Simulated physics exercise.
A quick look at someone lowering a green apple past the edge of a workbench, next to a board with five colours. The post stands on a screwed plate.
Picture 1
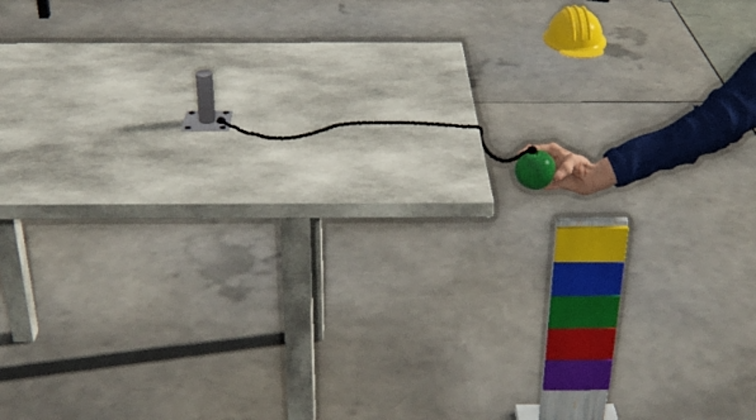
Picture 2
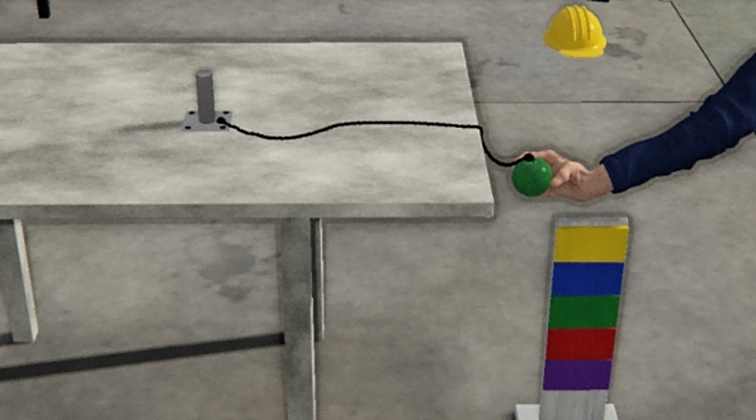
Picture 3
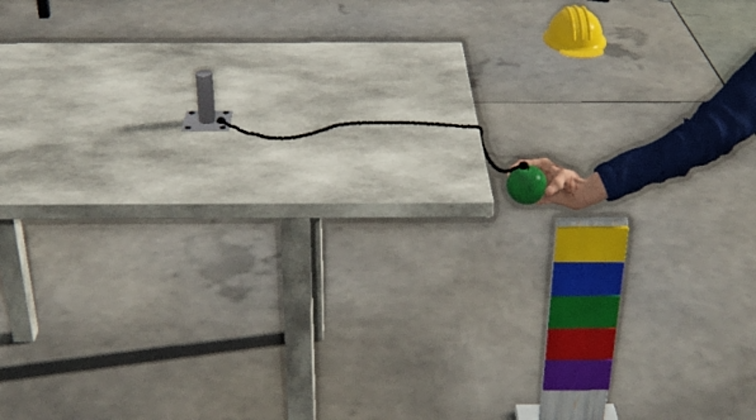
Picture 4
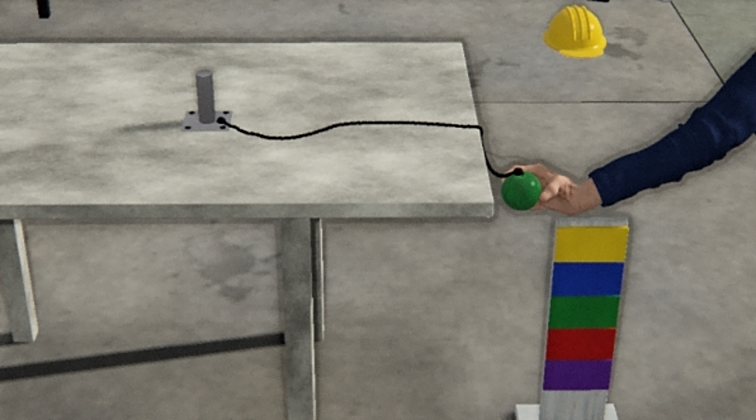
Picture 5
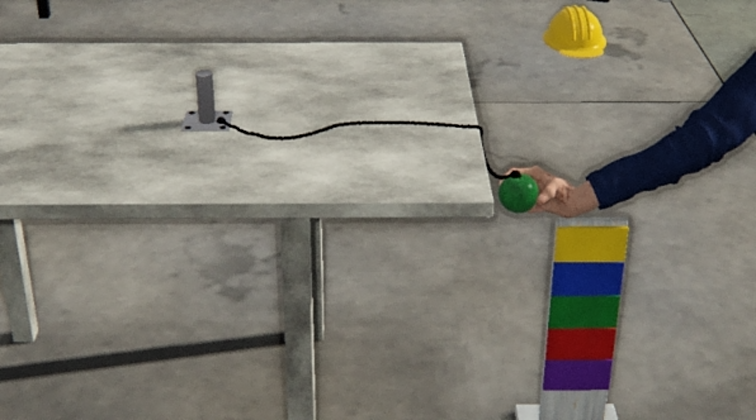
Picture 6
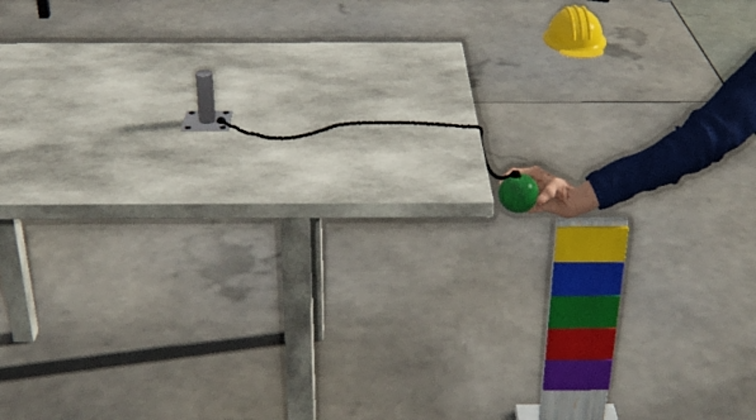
In the video, a hand holds a green ball tied by a black cord to a post on a table, lowering it slightly and leftward beside the table's edge, near a striped multicolored board, then keeping it still.
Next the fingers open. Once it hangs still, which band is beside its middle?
Its centre hangs level with the yellow band.
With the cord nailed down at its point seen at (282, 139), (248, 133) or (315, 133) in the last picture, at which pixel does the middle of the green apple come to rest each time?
In that order: (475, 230), (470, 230) and (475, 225).
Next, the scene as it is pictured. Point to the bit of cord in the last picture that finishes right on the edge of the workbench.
It lies at about (458, 126).
Soon after, apple near (454, 239); level with yellow.
Then, apple near (490, 242); level with yellow.
At rest, apple near (468, 242); level with yellow. Its middle rests at the yellow band.
